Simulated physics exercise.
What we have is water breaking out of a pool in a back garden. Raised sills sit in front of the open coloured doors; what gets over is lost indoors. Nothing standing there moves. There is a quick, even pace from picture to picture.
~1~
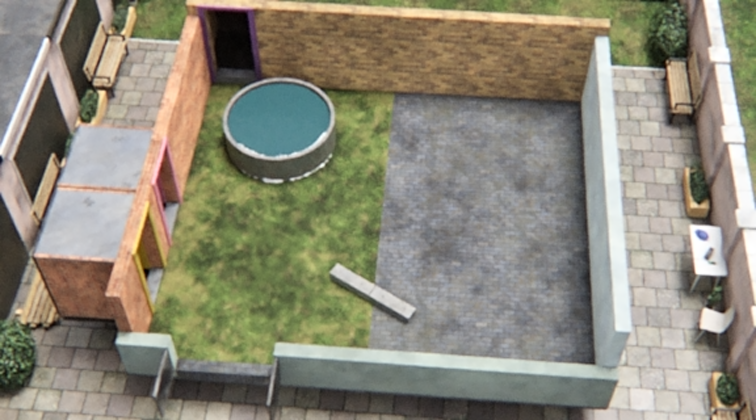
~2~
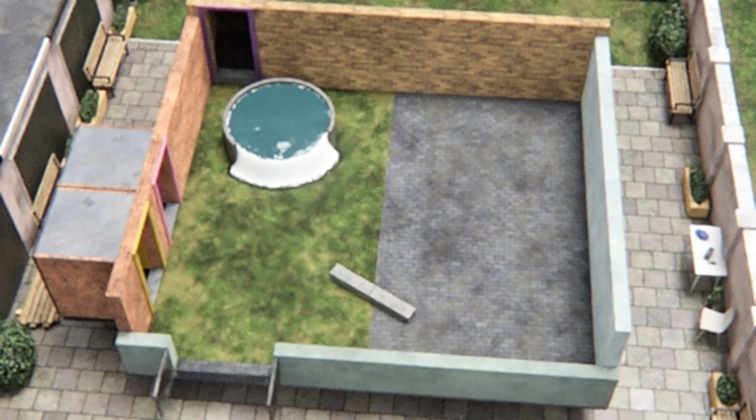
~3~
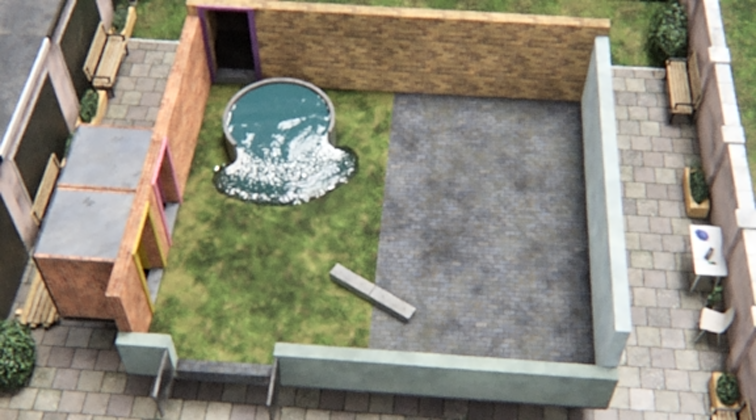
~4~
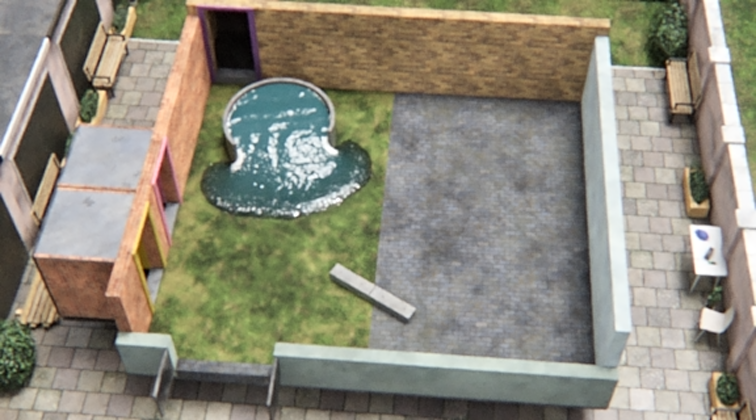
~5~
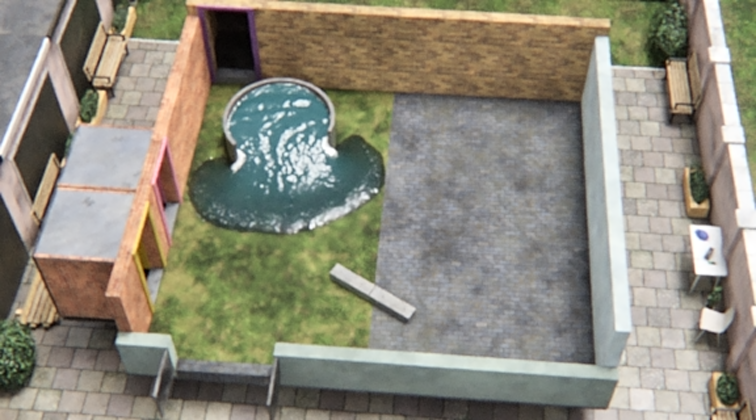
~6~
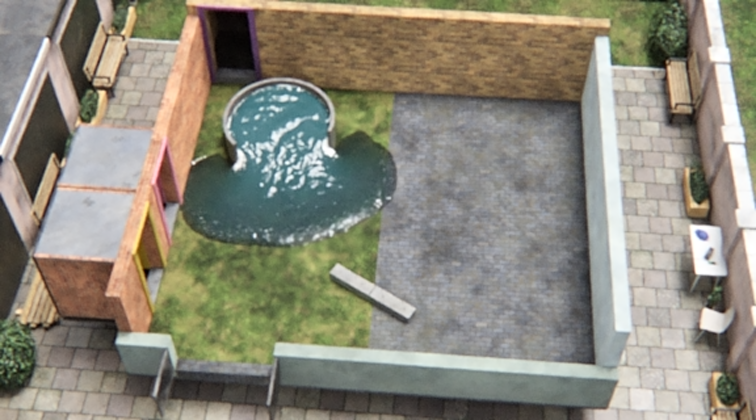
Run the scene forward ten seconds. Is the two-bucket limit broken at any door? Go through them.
In the end the pink door will get two buckets at most. The purple door will get two buckets at most. The yellow door will get more than two buckets.
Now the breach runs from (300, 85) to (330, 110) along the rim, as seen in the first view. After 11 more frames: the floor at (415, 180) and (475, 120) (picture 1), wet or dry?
Well, the first place would be still bare and the second one submerged.
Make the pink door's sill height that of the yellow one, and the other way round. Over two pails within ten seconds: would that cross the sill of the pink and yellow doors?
So the pink door breaks the cap, and the yellow door comes in under the cap.
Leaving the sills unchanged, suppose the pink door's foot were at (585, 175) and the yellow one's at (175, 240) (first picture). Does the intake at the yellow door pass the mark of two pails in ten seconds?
Result - yellow crosses the line.
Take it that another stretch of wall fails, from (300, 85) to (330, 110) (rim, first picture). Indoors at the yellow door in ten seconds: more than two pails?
I reckon the yellow one doesn't reach it.
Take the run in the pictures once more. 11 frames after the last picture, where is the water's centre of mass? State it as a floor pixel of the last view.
My guess is about (290, 206).
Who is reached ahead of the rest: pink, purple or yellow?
I'd say the pink door.
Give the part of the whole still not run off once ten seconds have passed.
Estimate: 78 %.
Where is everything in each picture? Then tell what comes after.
In the first frame, still water in the pool at (279, 120).
In the second frame, water pours out at (287, 173) and has run to (232, 169).
In the third frame, water pours out at (287, 174) and has run to (353, 155).
In the fourth frame, water pours out at (287, 174) and has run to (204, 183).
In the fifth frame, water pours out at (287, 175) and has run to (193, 194).
In the sixth frame, water pours out at (287, 175) and has run to (182, 201).
A moment on, water covers 25 % of the floor; the pink door wet at the sill, nothing in, the purple door not reached, the yellow door not reached.
Next, water covers 40 % of the floor; the pink door under two buckets in, the purple door not reached, the yellow door under two buckets in.
Then, water covers 60 % of the floor; the pink door under two buckets in, the purple door not reached, the yellow door over two buckets in.
Later, water covers 75 % of the floor; the pink door under two buckets in, the purple door not reached, the yellow door over two buckets in.
In the end, water covers 90 % of the floor; the pink door under two buckets in, the purple door wet at the sill, nothing in, the yellow door far over two buckets in.
